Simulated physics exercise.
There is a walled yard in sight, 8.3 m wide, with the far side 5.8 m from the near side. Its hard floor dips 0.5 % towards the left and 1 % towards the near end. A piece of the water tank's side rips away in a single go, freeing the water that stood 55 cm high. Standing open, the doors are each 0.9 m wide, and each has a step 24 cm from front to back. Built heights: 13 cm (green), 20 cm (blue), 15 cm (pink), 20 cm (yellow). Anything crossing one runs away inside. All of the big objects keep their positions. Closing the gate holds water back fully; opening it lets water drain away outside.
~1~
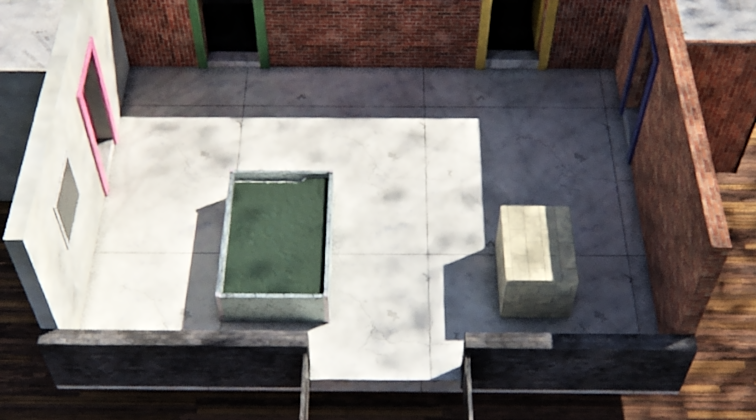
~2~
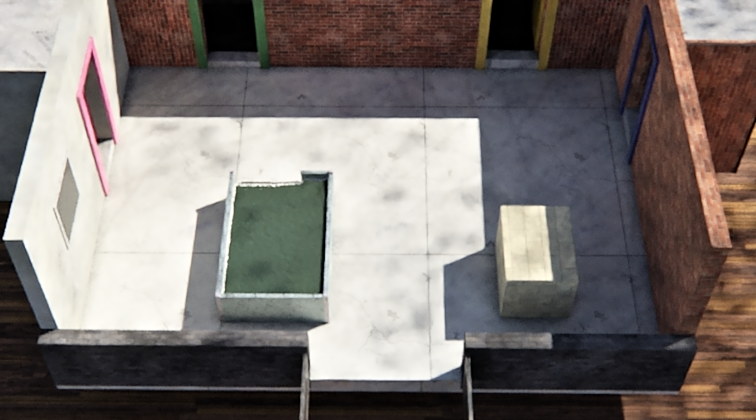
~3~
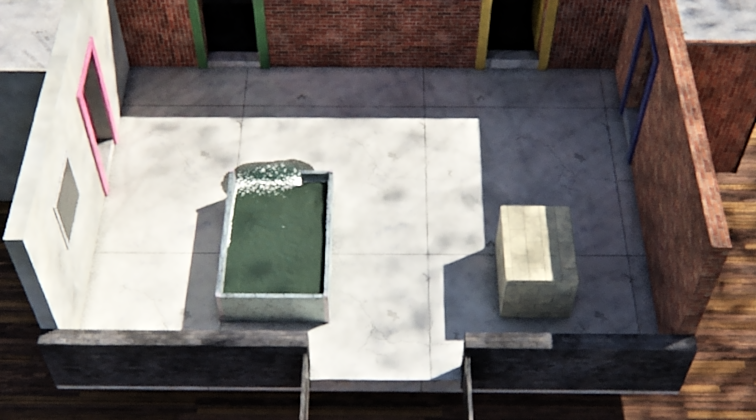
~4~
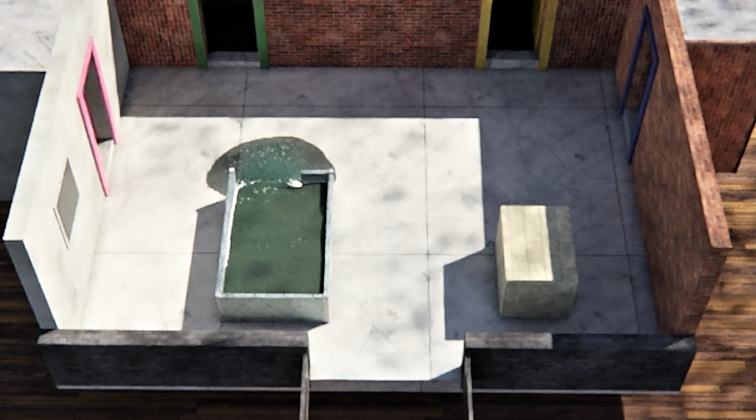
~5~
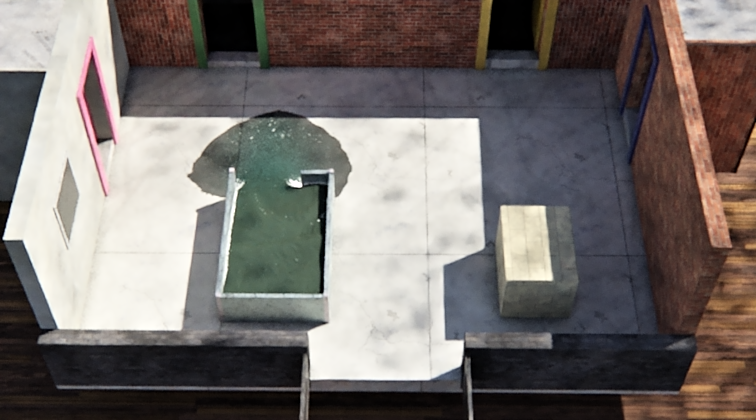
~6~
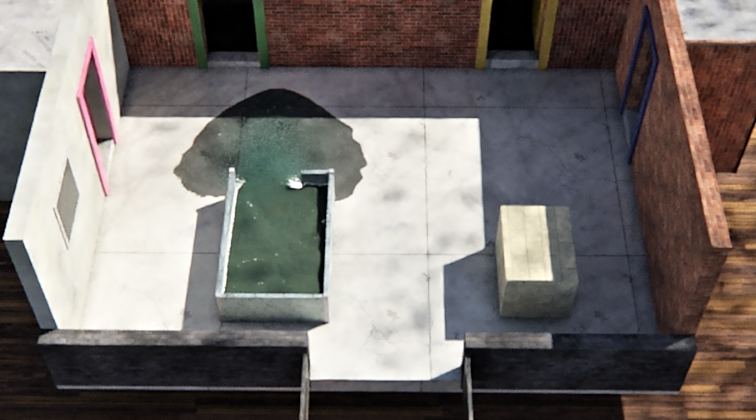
A walled yard holds a water tank whose far side breaks, and water spreads across the floor.
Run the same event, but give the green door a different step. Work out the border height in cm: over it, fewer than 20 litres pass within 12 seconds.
Border at about 16 cm.
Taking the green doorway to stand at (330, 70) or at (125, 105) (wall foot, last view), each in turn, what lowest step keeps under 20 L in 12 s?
First place around 13.5 cm, second around 14.5 cm.
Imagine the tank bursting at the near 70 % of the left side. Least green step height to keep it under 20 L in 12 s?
Then 6.5 cm.
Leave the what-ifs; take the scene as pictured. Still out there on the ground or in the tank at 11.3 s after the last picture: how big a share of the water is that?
About 96 in every hundred.
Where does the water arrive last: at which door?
Last: Blue.
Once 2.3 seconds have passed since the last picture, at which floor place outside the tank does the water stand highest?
Around (130, 67).
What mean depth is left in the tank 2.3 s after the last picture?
About 23 centimetres on average.
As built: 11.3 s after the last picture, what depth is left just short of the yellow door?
It comes to about 1.0 centimetres deep.
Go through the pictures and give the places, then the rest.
The water tank at (277, 234) is whole and still, 55 cm deep; the green door at (229, 23) is dry, in the first picture.
The front is at a hidden place, 0.2 m from the gap on the far side; 0.2 m2 of floor is wet, 55 cm left at the back, in the second picture.
The front is at (258, 165), 0.7 m from the gap on the far side; 0.7 m2 of floor is wet, 55 cm left at the back, in the third picture.
The gap is on the far side, the front 1.2 m out at (279, 140); the back of the water tank holds 55 cm, in the fourth picture.
The gap is on the far side, the front 1.7 m out at (277, 115); the back of the water tank holds 55 cm, in the fifth picture.
Water pours out on the far side and has run 2.2 m, to (268, 94); about 4 cm deep outside, 54 cm at the back; 0.9 m in a straight line remain to the green door at (229, 23), in the sixth picture.
Then, 0.7 s after the last picture water covers 20 % of the floor, deepest (28 cm) near (256, 192); 20 cm at the green door, 2 litres in over its 13 cm step.
Then, 2.3 s after the last picture water covers 30 % of the floor, deepest (26 cm) near (130, 67); 19 cm at the green door, 38 litres in over its 13 cm step.
Then, 11.3 s after the last picture water covers 90 % of the floor, deepest (11 cm) near (74, 362); 3 cm at the green door, 47 litres in over its 13 cm step.
At the green door as built, the water peaked near 21 cm, 1.5 s after the last picture.
With a step of 13 cm, 47 litres would have come in within the 12 s; with 17.5 cm, 11 litres. So under 20 litres takes about 16 cm.
